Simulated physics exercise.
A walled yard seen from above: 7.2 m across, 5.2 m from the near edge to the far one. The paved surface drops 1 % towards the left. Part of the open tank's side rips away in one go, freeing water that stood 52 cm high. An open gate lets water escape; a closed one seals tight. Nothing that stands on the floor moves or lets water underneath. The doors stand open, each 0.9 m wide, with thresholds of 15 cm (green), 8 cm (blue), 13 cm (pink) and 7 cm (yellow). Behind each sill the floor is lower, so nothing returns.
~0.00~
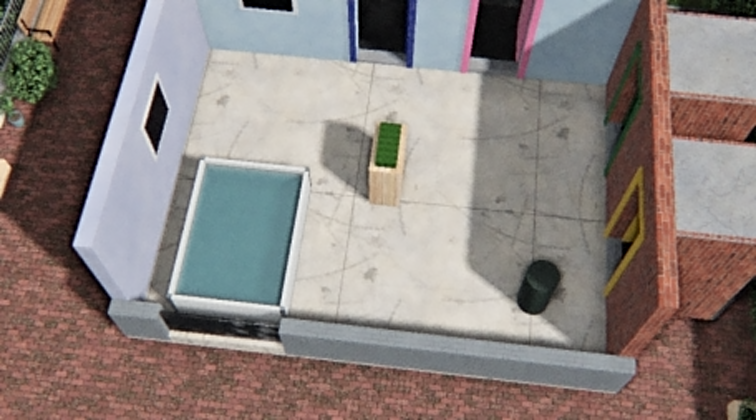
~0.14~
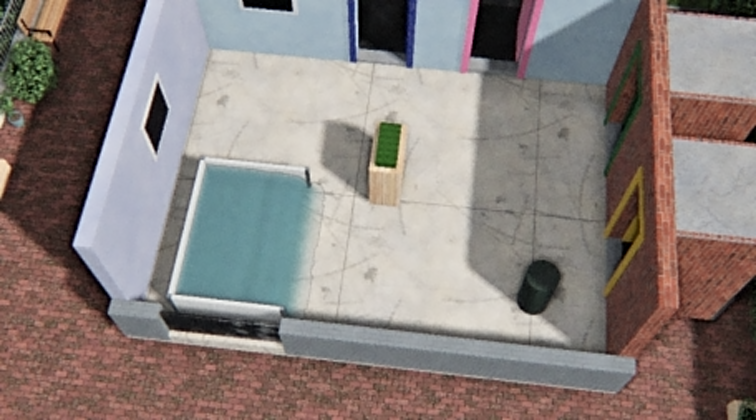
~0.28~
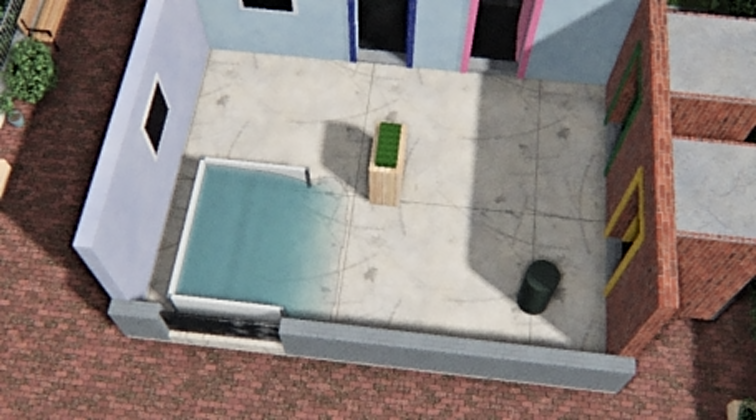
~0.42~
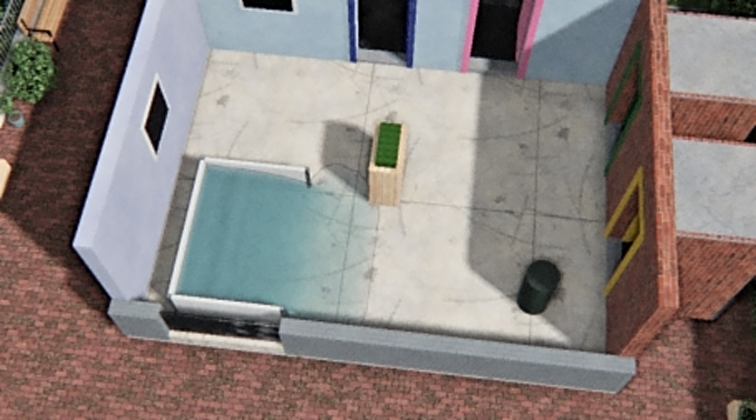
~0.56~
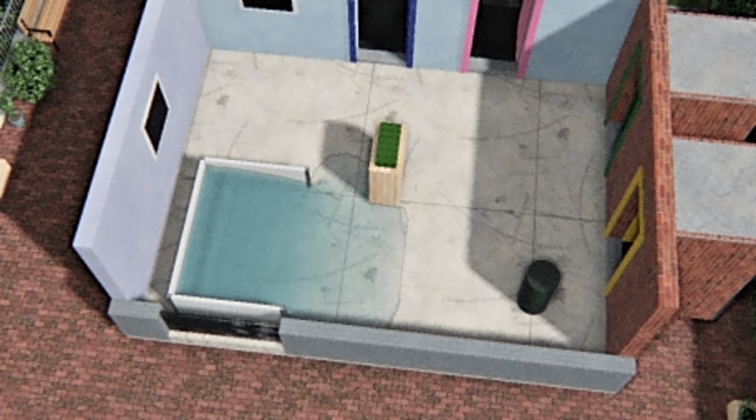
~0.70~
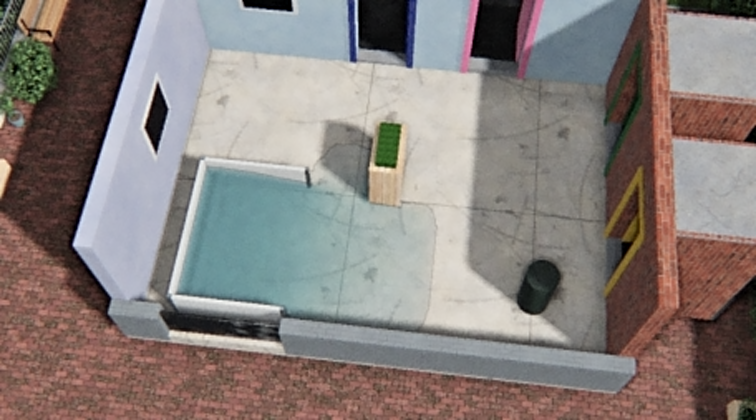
Water pouring from the opened right side of a white-rimmed tank, spreading rightward across a walled yard's pale paving past a planter.
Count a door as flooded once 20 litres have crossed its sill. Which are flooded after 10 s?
Within that time: At the green door it keeps below the limit; at the blue door it does not reach the limit; at the pink door it keeps below the limit; at the yellow door it goes over the limit.
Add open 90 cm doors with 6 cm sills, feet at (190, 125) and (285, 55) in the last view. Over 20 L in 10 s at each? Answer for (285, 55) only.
There: Below.
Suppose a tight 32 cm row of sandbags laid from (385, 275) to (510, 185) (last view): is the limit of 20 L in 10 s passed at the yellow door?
Against that limit: Yellow under.
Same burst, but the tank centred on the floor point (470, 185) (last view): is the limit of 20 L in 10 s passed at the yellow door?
Against that limit: Yellow over.
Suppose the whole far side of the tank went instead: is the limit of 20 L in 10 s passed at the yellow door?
Against that limit: Yellow under.
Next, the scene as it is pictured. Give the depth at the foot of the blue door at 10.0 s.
Roughly 6.5 cm deep.
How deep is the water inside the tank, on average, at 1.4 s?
About 25 cm.
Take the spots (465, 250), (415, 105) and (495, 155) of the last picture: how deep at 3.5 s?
Roughly 5, 1 and 1 cm, in turn.
After 1.4 s water covers 35 % of the floor and is deepest (25 cm) near (368, 196); green door not reached, blue door not reached, pink door not reached, yellow door not reached.
After 2.2 s water covers 55 % of the floor and is deepest (32 cm) near (595, 368); green door not reached, blue door 9 cm at the sill, 0 L in, pink door not reached, yellow door 14 cm at the sill, 16 L in.
After 3.5 s water covers 65 % of the floor and is deepest (26 cm) near (595, 368); green door 8 cm at the sill, 0 L in, blue door 6 cm at the sill, 1 L in, pink door 1 cm at the sill, 0 L in, yellow door 15 cm at the sill, 108 L in.
After 6.0 s water covers 80 % of the floor and is deepest (16 cm) near (546, 89); green door 6 cm at the sill, 0 L in, blue door 3 cm at the sill, 2 L in, pink door 14 cm at the sill, 0 L in, yellow door 7 cm at the sill, 134 L in.
After 10.0 s water covers 95 % of the floor and is deepest (15 cm) near (189, 132); green door 5 cm at the sill, 0 L in, blue door 7 cm at the sill, 2 L in, pink door 5 cm at the sill, 1 L in, yellow door 2 cm at the sill, 134 L in.
